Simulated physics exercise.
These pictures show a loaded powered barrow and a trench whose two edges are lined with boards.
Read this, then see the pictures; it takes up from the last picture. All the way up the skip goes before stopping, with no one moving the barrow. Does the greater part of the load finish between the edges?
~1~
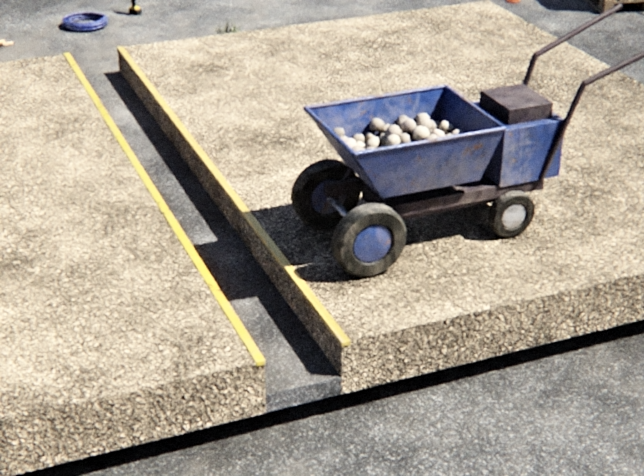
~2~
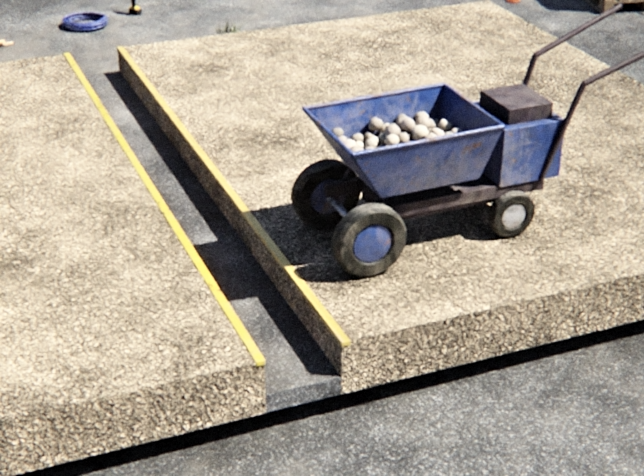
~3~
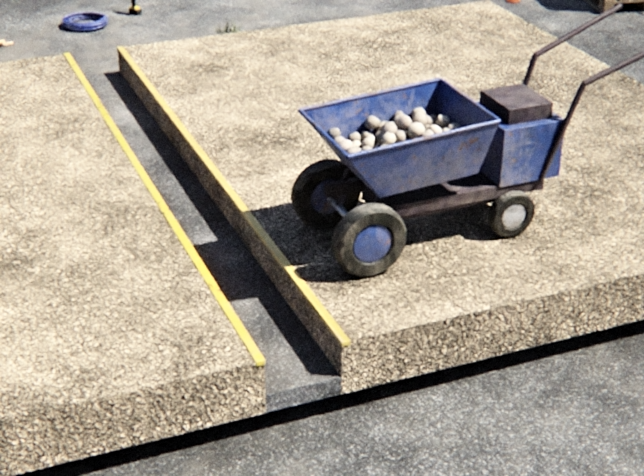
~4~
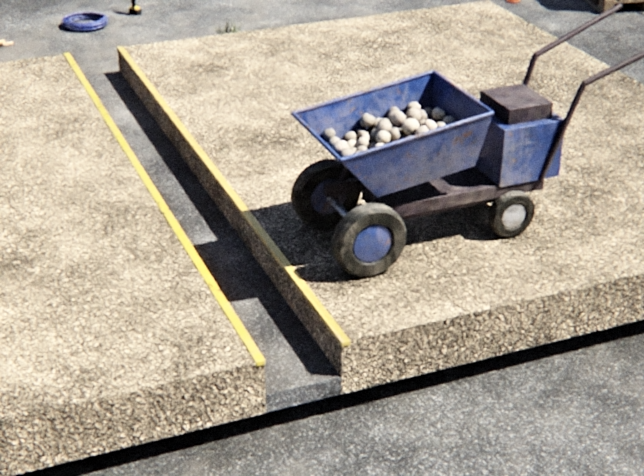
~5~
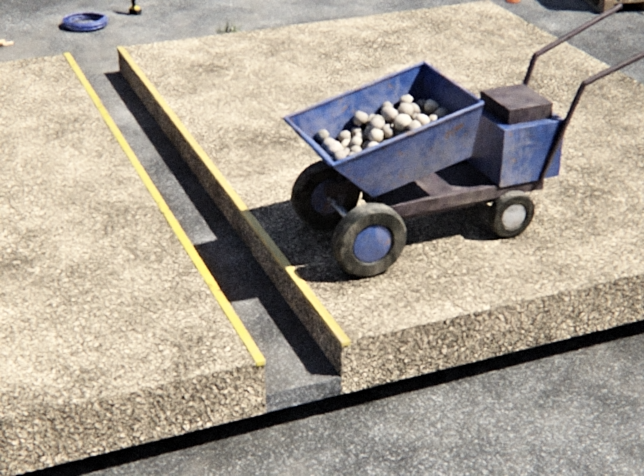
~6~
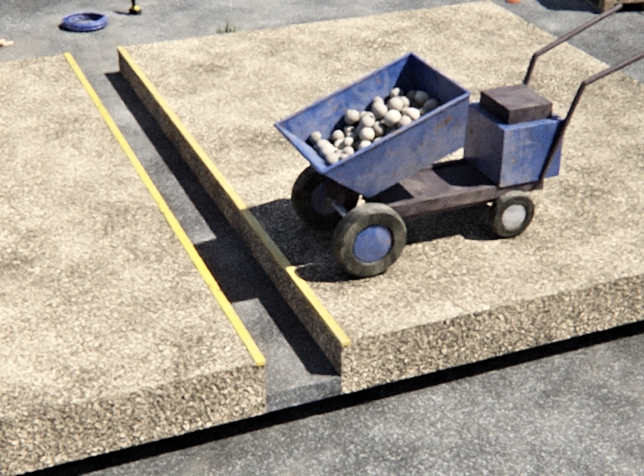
Yes.
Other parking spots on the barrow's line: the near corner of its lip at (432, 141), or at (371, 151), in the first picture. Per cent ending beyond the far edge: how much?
Try 1 about 0 %, try 2 about 10 %.
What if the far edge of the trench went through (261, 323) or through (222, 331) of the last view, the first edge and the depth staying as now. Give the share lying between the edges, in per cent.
In order: Some 40 per cent, then some 90 per cent.
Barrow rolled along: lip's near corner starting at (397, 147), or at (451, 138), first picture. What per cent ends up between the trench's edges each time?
About 100 percent at the first place and about 30 percent at the second.
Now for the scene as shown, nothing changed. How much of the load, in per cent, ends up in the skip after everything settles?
It comes to 0 per cent or so.
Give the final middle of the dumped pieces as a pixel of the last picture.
Near (229, 290), more or less.
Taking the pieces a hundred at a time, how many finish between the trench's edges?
Result: Near 75 in a hundred.
Just after the last frame, skip tipped steeply; every one in the skip.
A moment on, skip tipped right over; the larger part in the skip; about a tenth in or heaped over the trench; just a few beyond it; just a few falling.
Further on, skip tipped right over; roughly a quarter in the skip; roughly half in or heaped over the trench; roughly a quarter beyond it.
When it is over, skip tipped right over; the larger part in or heaped over the trench; roughly a quarter beyond it.
